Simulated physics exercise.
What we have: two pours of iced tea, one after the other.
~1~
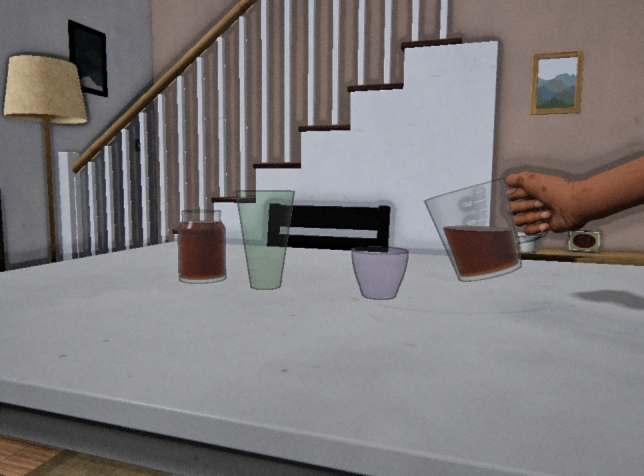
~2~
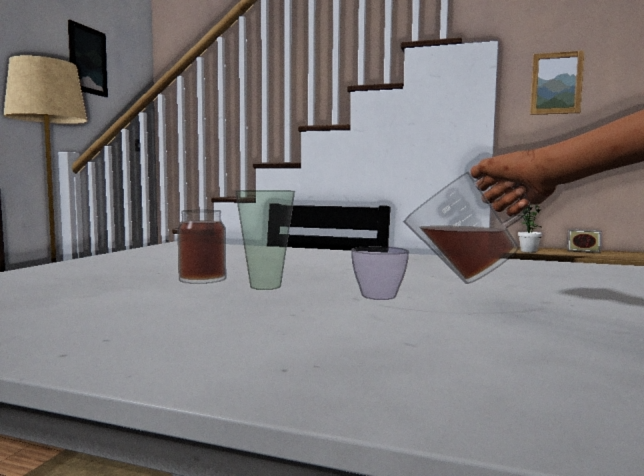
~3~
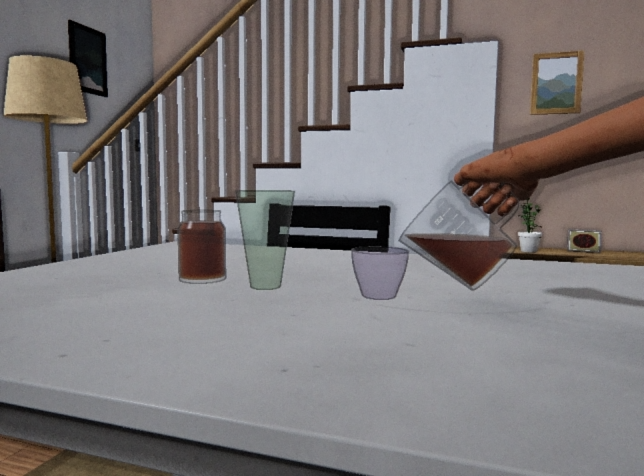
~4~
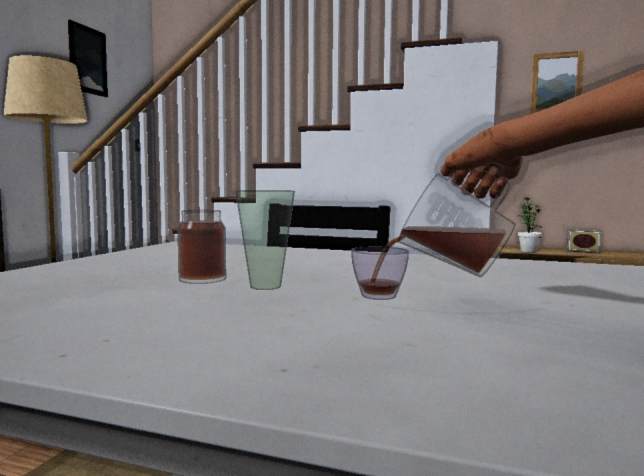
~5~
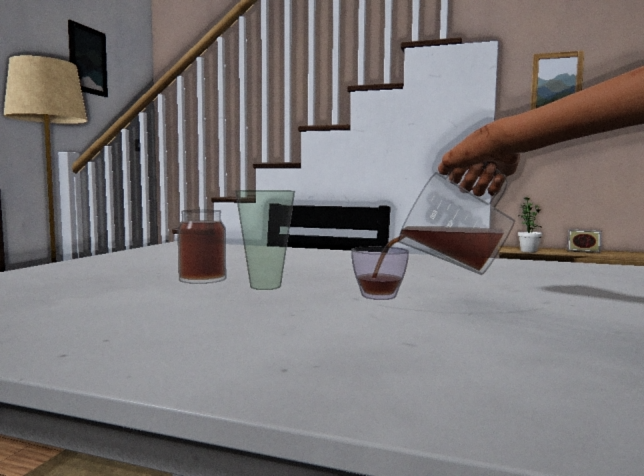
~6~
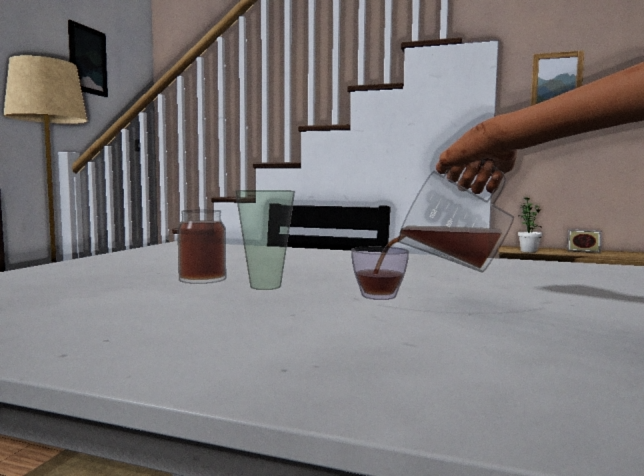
On a pale table in front of a staircase, a hand tilted a clear jug of reddish-brown drink leftward over a small purple cup and poured, partly filling it beside a jar and green glass.
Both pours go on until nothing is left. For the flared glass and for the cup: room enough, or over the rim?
The flared glass takes it all; the cup runs over.
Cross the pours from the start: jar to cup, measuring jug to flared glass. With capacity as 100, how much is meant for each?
In turn 170 and 60 per cent.
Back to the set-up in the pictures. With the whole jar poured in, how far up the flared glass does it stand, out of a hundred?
About 85 per cent.
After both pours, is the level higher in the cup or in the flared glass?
In the flared glass on the left.
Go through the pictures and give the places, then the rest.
In the first picture, the measuring jug is picked up; measuring jug (478, 228) about half full; jar (202, 243) about three quarters full; cup (379, 271) empty; flared glass (265, 236) empty.
In the second picture, the measuring jug leans over the cup; measuring jug (463, 228) tipped 40° with all of its load; cup (379, 271) empty.
In the third picture, the measuring jug leans over the cup; measuring jug (458, 236) tipped 50° with all of its load; cup (379, 271) empty.
In the fourth picture, the iced tea is flowing; measuring jug (456, 226) tipped 60° with nearly all of its load; cup about a quarter full, surface at (379, 283).
In the fifth picture, the iced tea is flowing; measuring jug (455, 225) tipped 65° with nearly all of its load; flared glass (265, 236) empty.
In the sixth picture, the iced tea is flowing; measuring jug (454, 223) tipped 65° with about three quarters of its load; jar about three quarters full, surface at (202, 222); cup about half full, surface at (379, 274); flared glass (265, 236) empty.
Next, the cup is nearly full.
After that, the cup is full to the brim with a puddle round it.
Finally, the flared glass is nearly full; the cup is full to the brim with a puddle round it.
